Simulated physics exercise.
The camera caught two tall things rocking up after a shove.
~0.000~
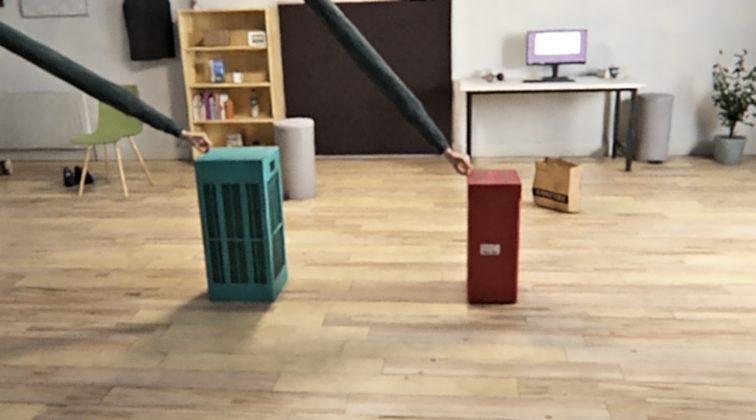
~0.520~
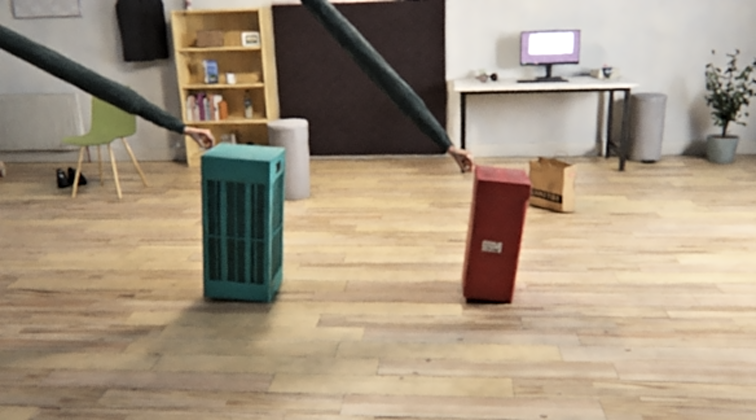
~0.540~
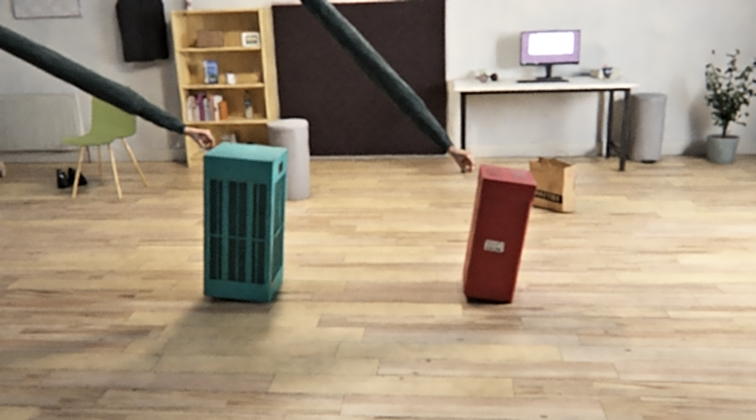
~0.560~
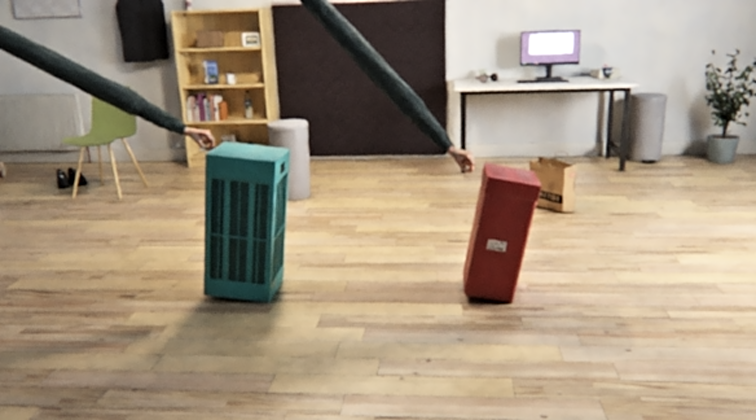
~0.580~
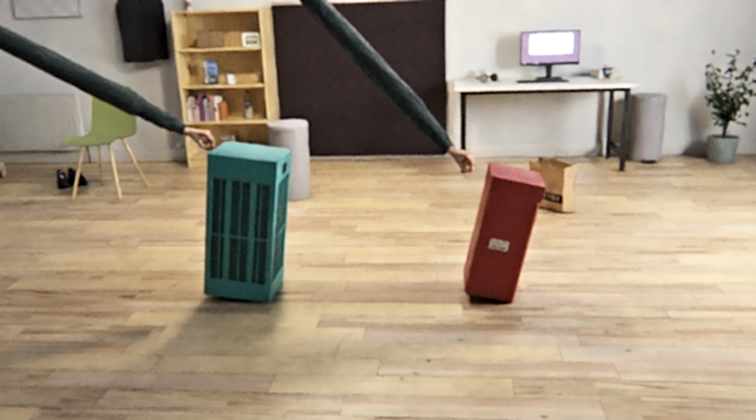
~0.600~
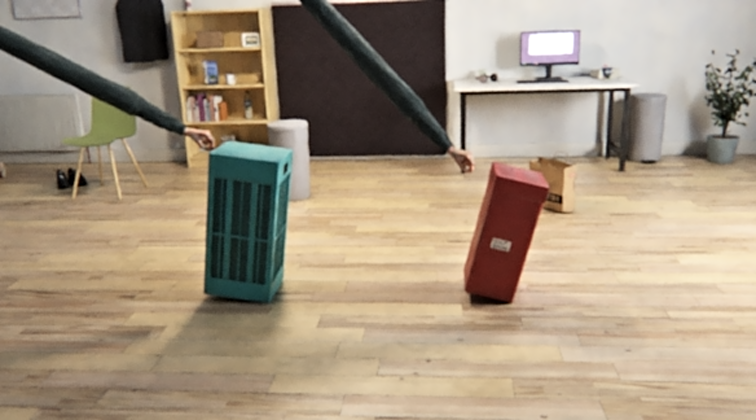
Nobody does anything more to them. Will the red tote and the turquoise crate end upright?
So the red tote tumbles over and the turquoise crate stands again.
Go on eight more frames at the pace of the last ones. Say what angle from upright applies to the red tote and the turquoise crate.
They'd lean some 25° and 8° from upright.
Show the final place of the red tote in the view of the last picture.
Looks like it settles somewhere around (576, 270).
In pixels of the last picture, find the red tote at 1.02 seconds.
Its centre should be around (547, 240).
Around 0.84 s, red tote 33° off upright near (524, 232); turquoise crate 6° off upright near (245, 222).
Around 1.02 s, red tote 53° off upright near (547, 240); turquoise crate 4° off upright near (233, 223).
Around 1.16 s, red tote on its side near (571, 263); turquoise crate 3° off upright near (235, 223).
Finally (2.0 s), the red tote goes down on its side, near (576, 270); the turquoise crate returns to its base, near (238, 225).
